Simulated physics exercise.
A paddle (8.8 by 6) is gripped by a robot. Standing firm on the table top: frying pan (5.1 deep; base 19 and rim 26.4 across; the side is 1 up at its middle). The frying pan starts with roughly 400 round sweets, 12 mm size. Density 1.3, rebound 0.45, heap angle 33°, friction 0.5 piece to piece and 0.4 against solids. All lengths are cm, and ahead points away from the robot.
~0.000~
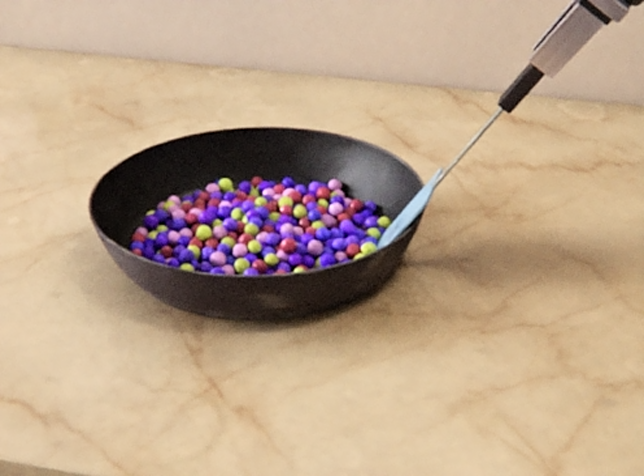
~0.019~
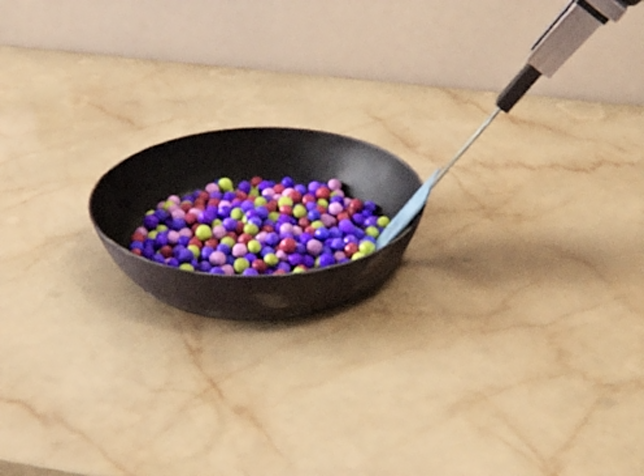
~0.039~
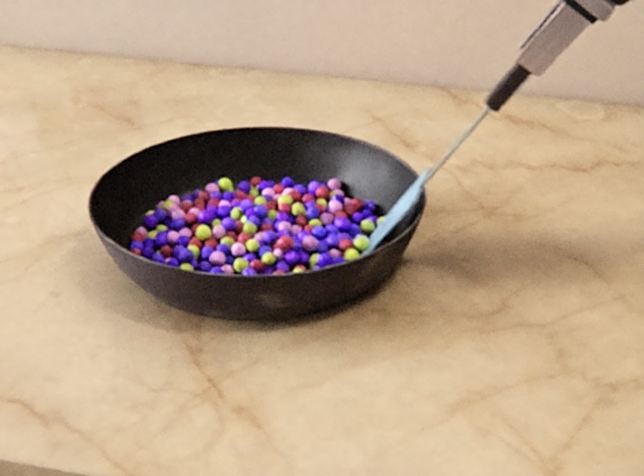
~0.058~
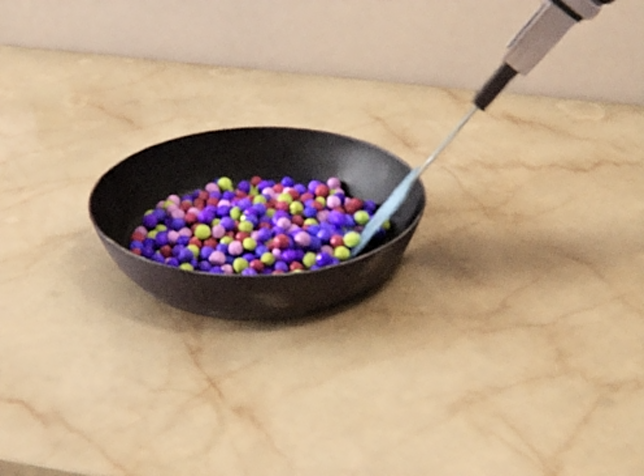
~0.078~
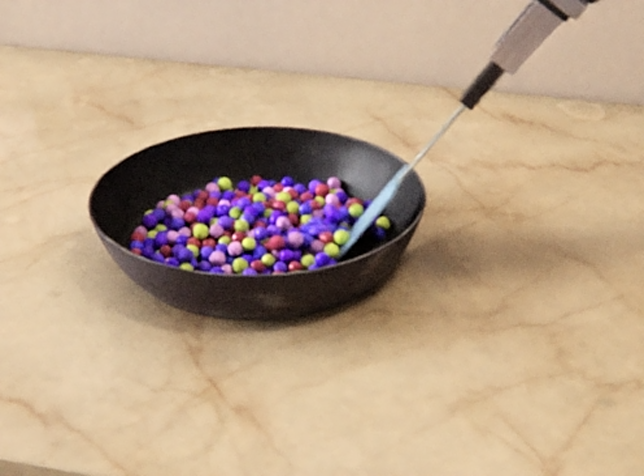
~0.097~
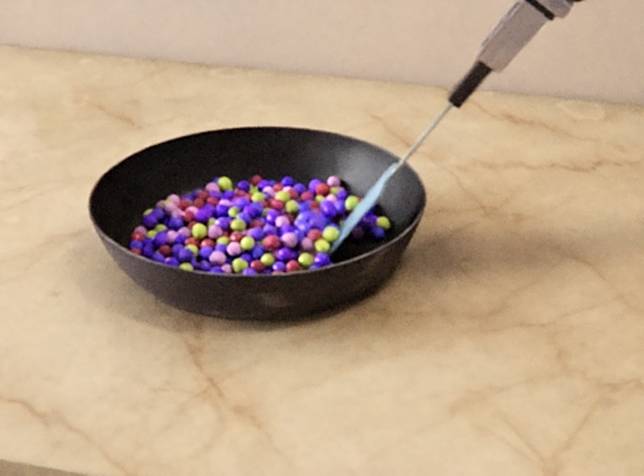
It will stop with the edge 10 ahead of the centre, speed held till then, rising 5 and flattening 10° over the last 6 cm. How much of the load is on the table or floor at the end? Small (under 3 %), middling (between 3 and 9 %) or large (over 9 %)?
A middling share, between 3 and 9 %, ends on the table or floor.
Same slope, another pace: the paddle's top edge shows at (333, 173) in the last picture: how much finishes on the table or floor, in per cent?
About 15 per cent.
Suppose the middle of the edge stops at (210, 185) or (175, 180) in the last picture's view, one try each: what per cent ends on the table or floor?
Some 0 and 0 per cent.
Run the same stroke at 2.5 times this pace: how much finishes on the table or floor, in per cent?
About 15 per cent.
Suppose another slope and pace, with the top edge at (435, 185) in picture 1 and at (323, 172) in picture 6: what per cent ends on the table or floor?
Some 15 per cent.
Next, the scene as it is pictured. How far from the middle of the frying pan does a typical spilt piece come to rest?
About 22 cm.
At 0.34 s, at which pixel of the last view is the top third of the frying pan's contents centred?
At about (175, 210).
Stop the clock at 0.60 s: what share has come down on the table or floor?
About 6 per cent.
After 0.22 s, sloping 55°, highest piece 5 above the table; 398 in the frying pan.
After 0.34 s, sloping 51°, highest piece 6 above the table; 398 in the frying pan.
After 0.60 s, sloping 45°, highest piece 6 above the table; 375 in the frying pan, 21 on the table or floor, 2 on the blade or in flight.
After 1.65 s, sloping 45°, highest piece 5 above the table; 375 in the frying pan, 23 on the table or floor.
In the end, 375 in the frying pan, 23 on the table or floor. That is 6 % on the table or floor.
